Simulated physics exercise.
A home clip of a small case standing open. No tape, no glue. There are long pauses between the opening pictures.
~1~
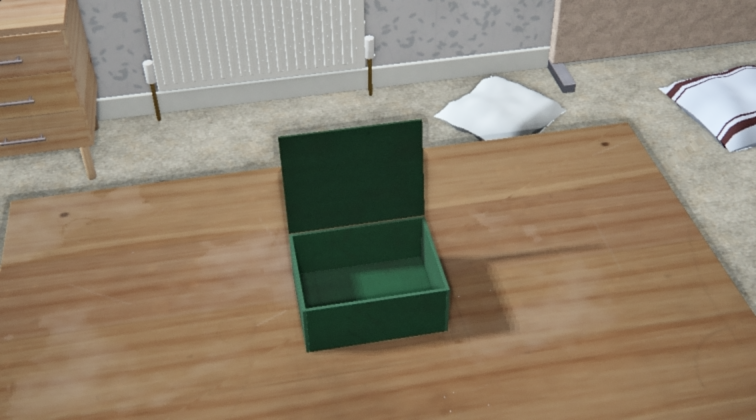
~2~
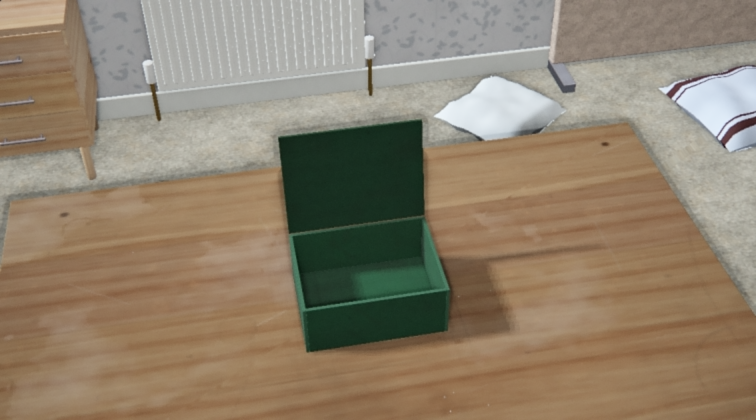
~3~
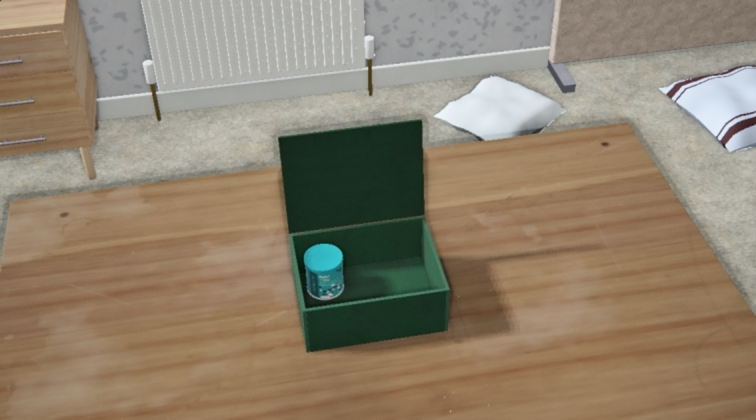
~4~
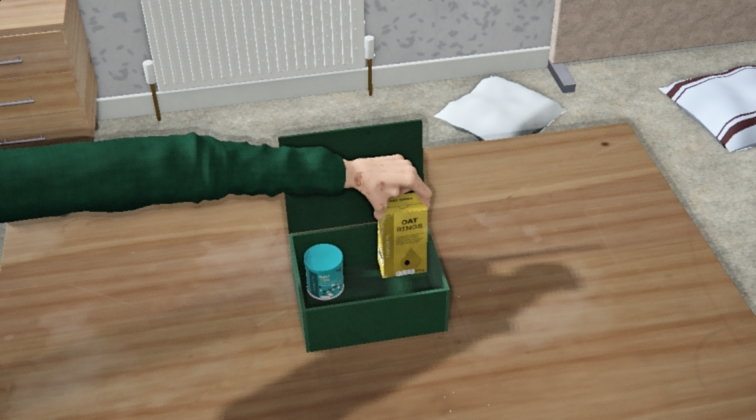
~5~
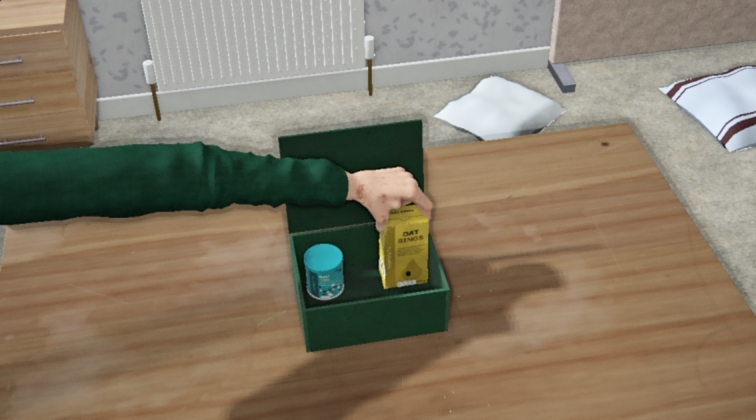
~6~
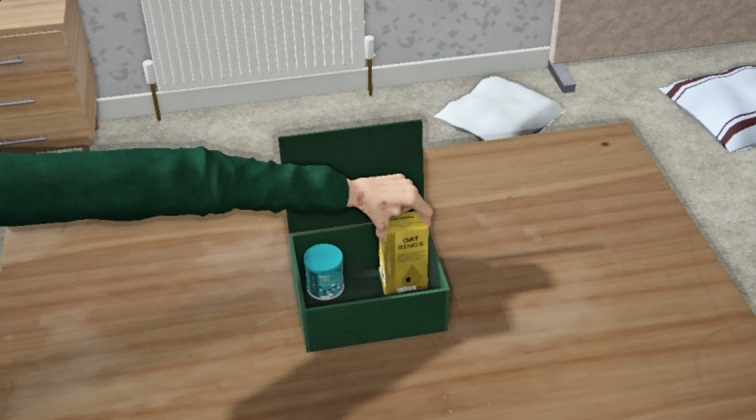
The video shows an open, empty green box on a wooden table, then a turquoise tin inside it on the left. A hand in a green sleeve reaches from the left and lowers a yellow carton into the right side.
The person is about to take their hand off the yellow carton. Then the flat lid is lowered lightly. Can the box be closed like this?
The lid is held up.
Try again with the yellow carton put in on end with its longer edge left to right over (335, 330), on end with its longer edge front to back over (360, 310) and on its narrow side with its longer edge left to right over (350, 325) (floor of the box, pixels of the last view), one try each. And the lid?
In the first case it is held up; in the second case it stays ajar; in the third case it closes.
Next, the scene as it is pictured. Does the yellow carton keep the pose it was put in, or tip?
It keeps its pose.
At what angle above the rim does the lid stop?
About 55°.
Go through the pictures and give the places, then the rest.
The last thing is not in view yet, in the first picture.
The last thing is not in view yet, in the second picture.
The last thing is not in view yet; turquoise tin (324, 272), in the third picture.
On its way; yellow carton (402, 235); turquoise tin (324, 272), in the fourth picture.
On its way; yellow carton (404, 247); turquoise tin (324, 272), in the fifth picture.
In place under the hand; yellow carton (404, 253); turquoise tin (324, 272), in the sixth picture.
Then, 1.20 s past the last view, lid starting down.
Then, 1.60 s past the last view, lid 59° above the rim.
Then, 3.40 s past the last view, lid 52° above the rim.
Finally, lid 53° above the rim; both still in place. Final places as the last picture's camera would see them, yellow carton near (404, 253).
